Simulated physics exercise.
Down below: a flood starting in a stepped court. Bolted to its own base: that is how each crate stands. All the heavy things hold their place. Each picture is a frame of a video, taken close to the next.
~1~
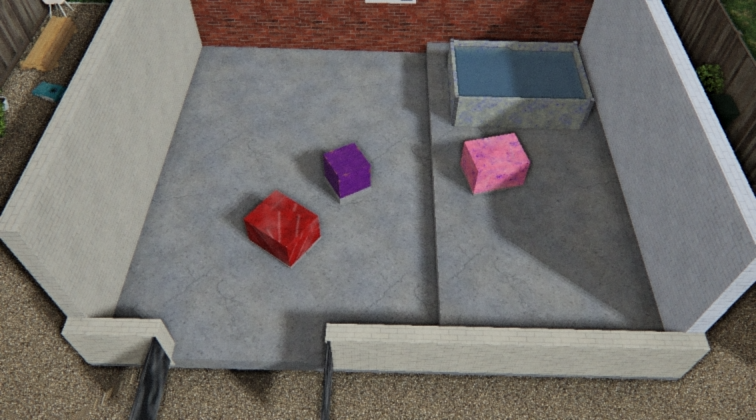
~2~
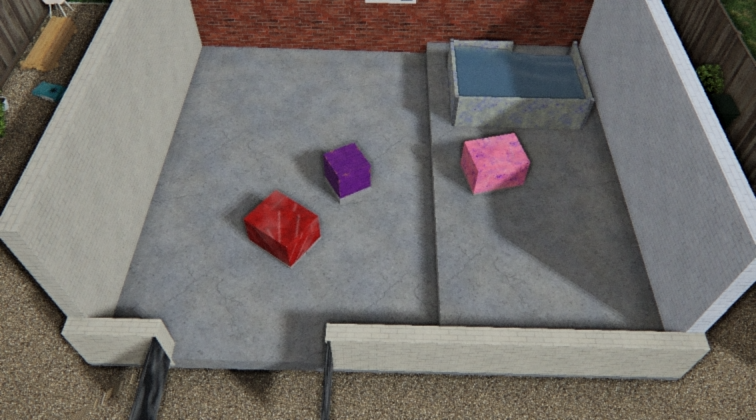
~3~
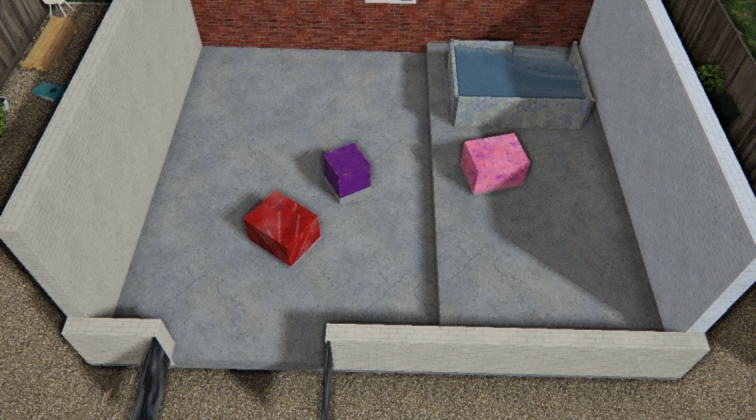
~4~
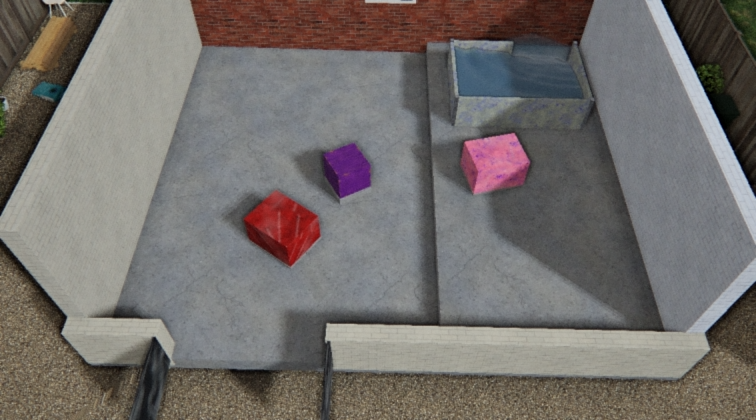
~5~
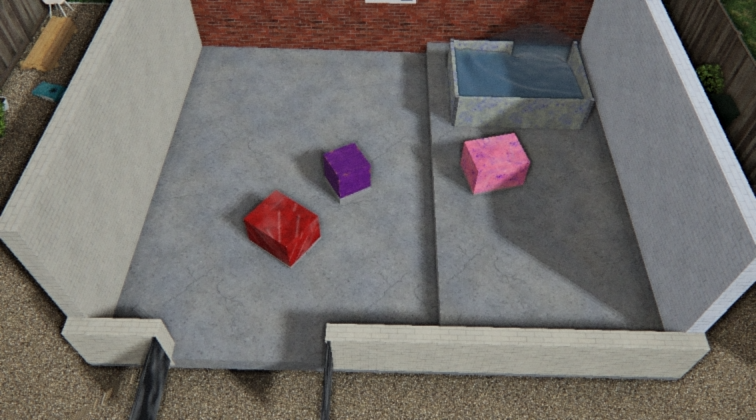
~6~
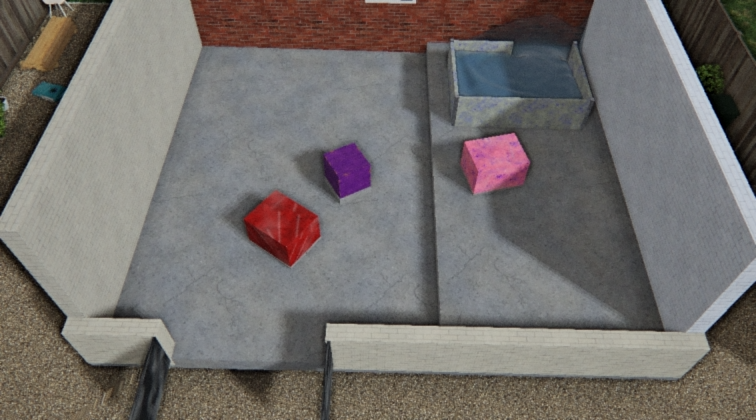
A walled courtyard with a stepped grey floor and a red brick wall at the back is seen from high above its open front. A red crate and a smaller purple one sit left of the step, while a pink crate stands on the right, before a stone-sided tank of blue water. The tank's water starts still, then ripples and shifts toward its far side, while the crates and camera stay still.
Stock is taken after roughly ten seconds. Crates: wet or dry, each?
Purple crate dry, red crate wet, pink crate dry.
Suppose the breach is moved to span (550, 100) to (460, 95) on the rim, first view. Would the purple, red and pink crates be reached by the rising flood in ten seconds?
Going through them, the purple gets reached, the red gets reached and the pink gets reached.
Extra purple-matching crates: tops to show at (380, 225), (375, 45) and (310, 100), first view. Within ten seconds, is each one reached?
Listed in turn: Clear / overtopped / clear.
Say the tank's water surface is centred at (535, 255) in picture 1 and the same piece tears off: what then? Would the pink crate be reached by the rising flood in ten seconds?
Pink crate: Overtopped.
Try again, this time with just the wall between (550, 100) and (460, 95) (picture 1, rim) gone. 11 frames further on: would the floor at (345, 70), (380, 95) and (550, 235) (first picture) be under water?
Taking the points one after the other, they come out not soaked, not soaked and inundated.
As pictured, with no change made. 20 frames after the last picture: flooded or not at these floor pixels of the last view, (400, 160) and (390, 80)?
First spot bare, second spot soaked.
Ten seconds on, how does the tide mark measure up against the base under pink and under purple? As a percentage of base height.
The first comes to 30 per cent and the second to 40 per cent.
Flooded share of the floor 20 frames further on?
It comes to roughly 40 in a hundred.
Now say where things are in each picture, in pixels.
The first frame shows the tank at (518, 73) is whole and still.
In the second frame, water pours out on the tank's far side and has run to a hidden place.
In the third frame, water pours out on the tank's far side and has run to a hidden place.
In the fourth frame, the front is at a hidden place, out from the gap on the tank's far side.
In the fifth frame, water pours out on the tank's far side and has run to a hidden place.
In the sixth frame, the front is at a hidden place, out from the gap on the tank's far side.
A moment on, water covers 5 % of the floor; the purple crate not reached, the red crate not reached, the pink crate not reached.
Next, water covers 15 % of the floor; the purple crate not reached, the red crate not reached, the pink crate not reached.
Then, water covers 40 % of the floor; the purple crate not reached, the red crate not reached, the pink crate not reached.
Later, water covers 60 % of the floor; the purple crate water round its plinth, the red crate not reached, the pink crate water round its plinth.
In the end, water covers 90 % of the floor; the purple crate stayed above the water, the red crate was topped, the pink crate stayed above the water.
